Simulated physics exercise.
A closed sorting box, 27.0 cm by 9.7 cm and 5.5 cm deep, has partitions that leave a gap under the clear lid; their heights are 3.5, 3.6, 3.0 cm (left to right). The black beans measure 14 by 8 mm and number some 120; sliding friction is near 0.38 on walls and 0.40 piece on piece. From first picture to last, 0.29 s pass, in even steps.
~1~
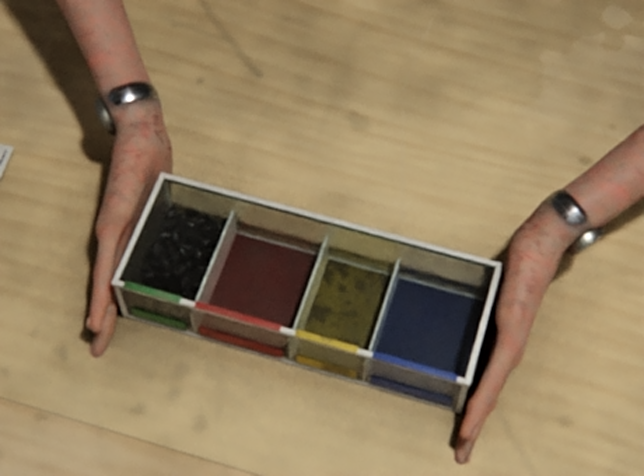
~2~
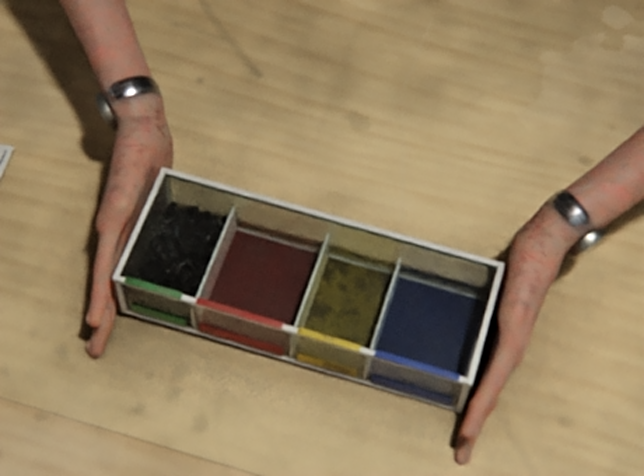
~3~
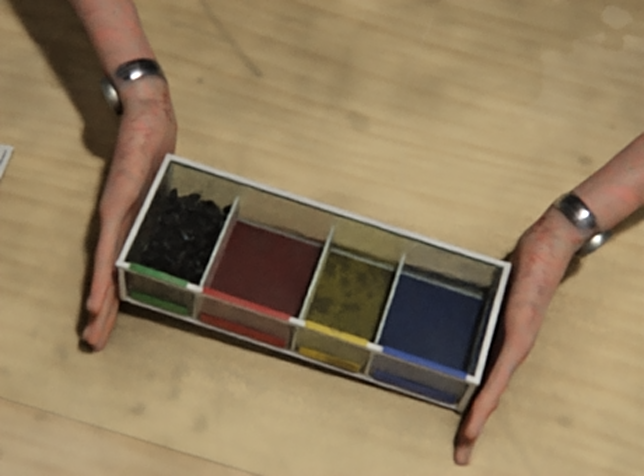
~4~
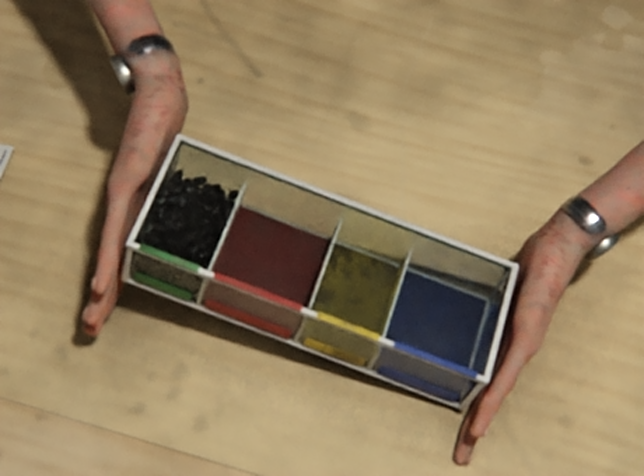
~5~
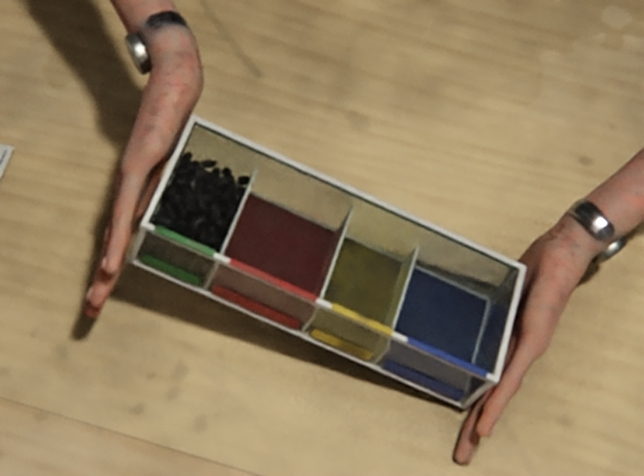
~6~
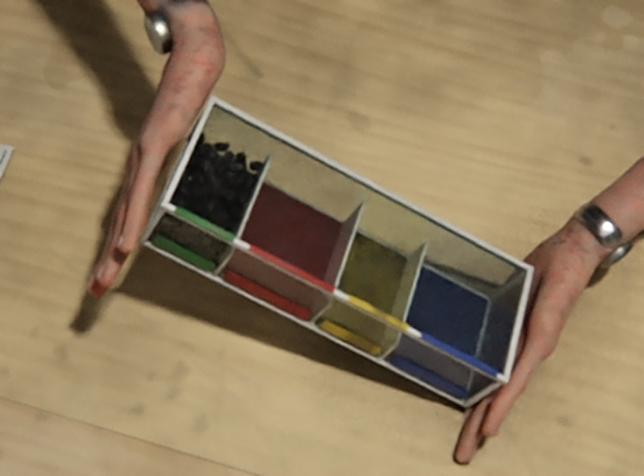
Two hands steadily tilting a clear-lidded box with four coloured compartments, raising its left end while black beans sit in the leftmost.
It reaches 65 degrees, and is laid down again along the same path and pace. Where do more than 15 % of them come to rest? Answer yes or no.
Red yes, blue no, green yes, yellow no.
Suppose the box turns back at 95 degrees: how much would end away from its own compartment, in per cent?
About 75 per cent.
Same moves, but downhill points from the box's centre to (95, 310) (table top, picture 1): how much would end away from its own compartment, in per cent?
About 0 per cent.
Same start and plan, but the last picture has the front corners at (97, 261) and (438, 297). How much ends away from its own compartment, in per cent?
Then about 0 per cent.
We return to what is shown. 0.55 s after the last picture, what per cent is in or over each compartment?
Red 10, blue 0, green 90, yellow 0.
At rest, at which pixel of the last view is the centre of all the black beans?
Around (207, 257).
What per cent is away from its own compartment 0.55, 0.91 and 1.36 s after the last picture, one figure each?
About 10, 25, 25.
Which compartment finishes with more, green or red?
It is the green one.
Then, 0.55 s after the last picture, tilt 62 degrees; red 10 %, green 90 %.
Then, 0.91 s after the last picture, tilt 25 degrees; red 20 %, green 75 %.
Then, 1.36 s after the last picture, tilt 0 degrees; red 20 %, green 75 %.
In the end, red 20 %, blue 0 %, green 75 %, yellow 5 %.
